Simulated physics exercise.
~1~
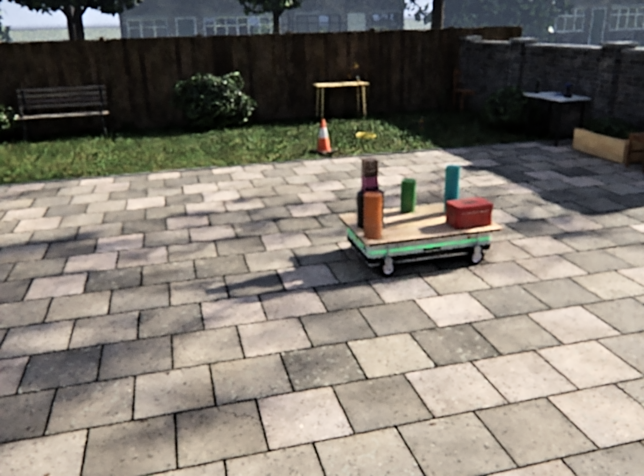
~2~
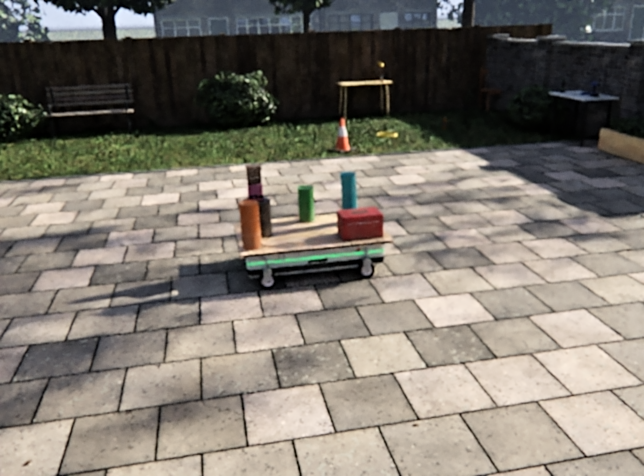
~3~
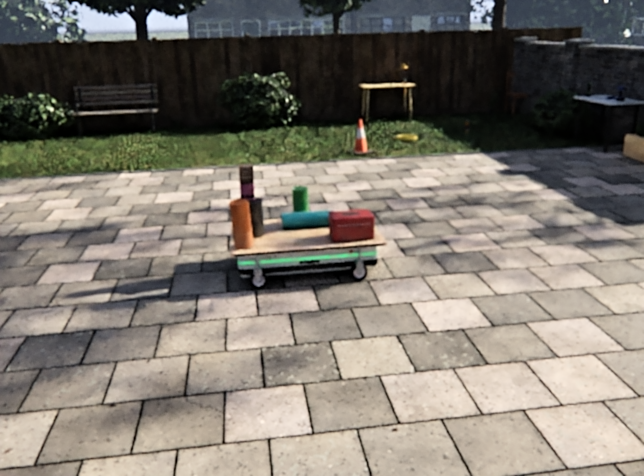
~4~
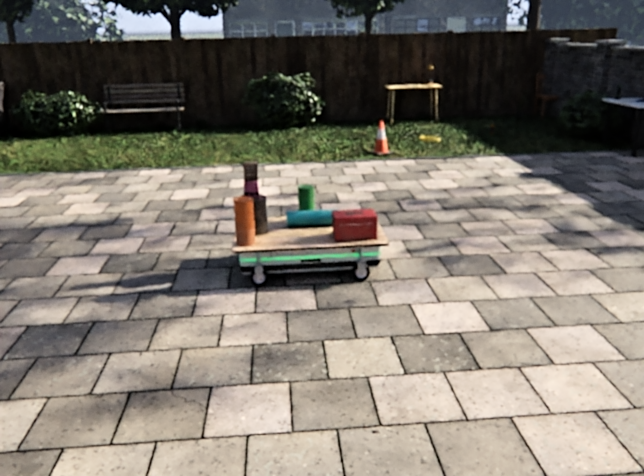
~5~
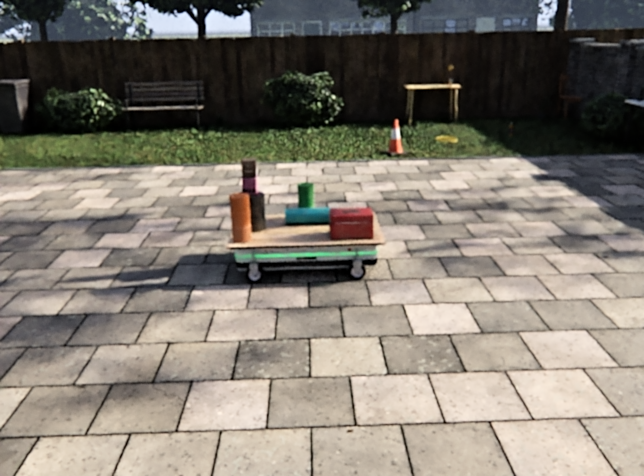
A low cart carrying several coloured canisters, boxes and a red toolbox rolled left across a paved yard and came to a stop, and the turquoise canister toppled onto its side and stayed lying on the deck while everything else remained aboard.
